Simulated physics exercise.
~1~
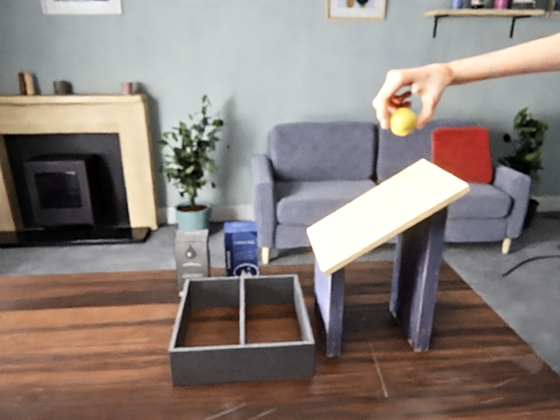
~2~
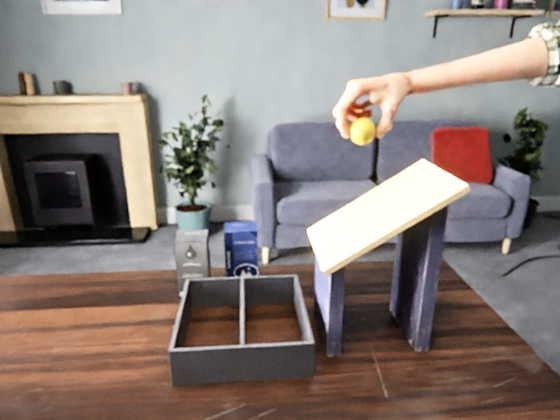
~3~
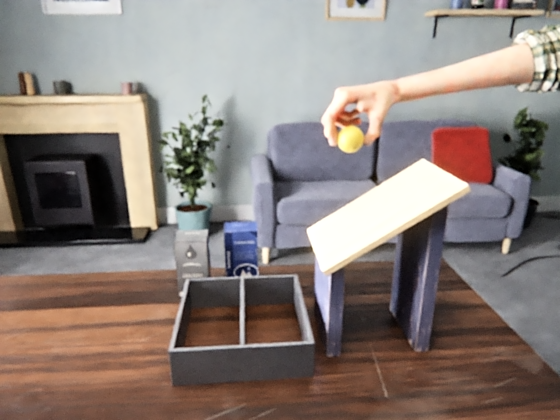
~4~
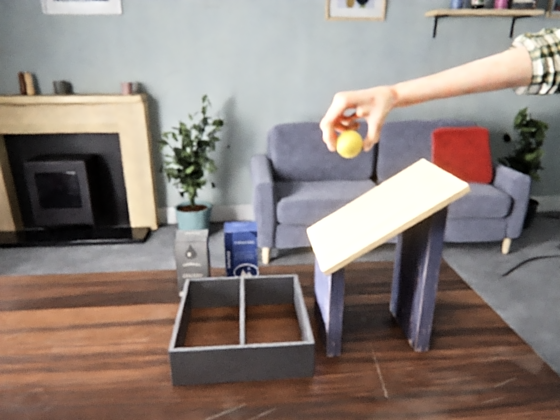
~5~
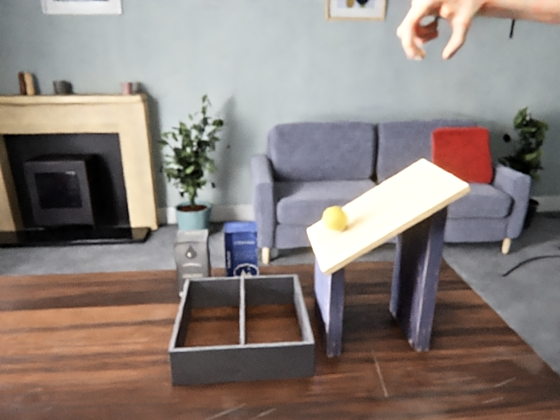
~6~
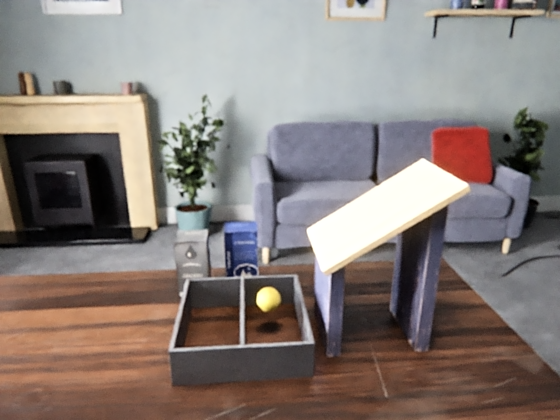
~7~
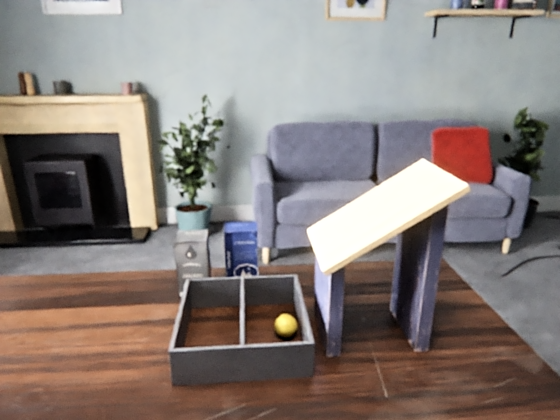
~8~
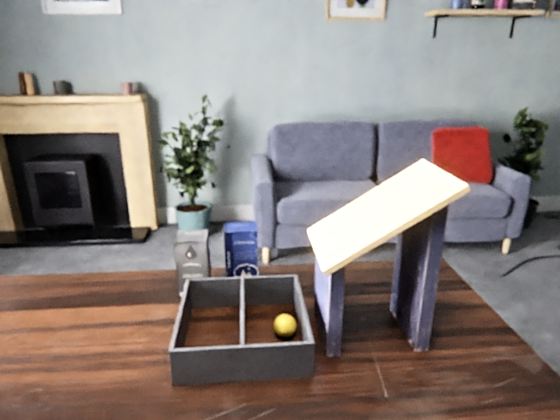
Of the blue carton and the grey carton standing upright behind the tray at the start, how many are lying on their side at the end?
None of them are. Both the blue carton and the grey carton are still standing upright at the end.
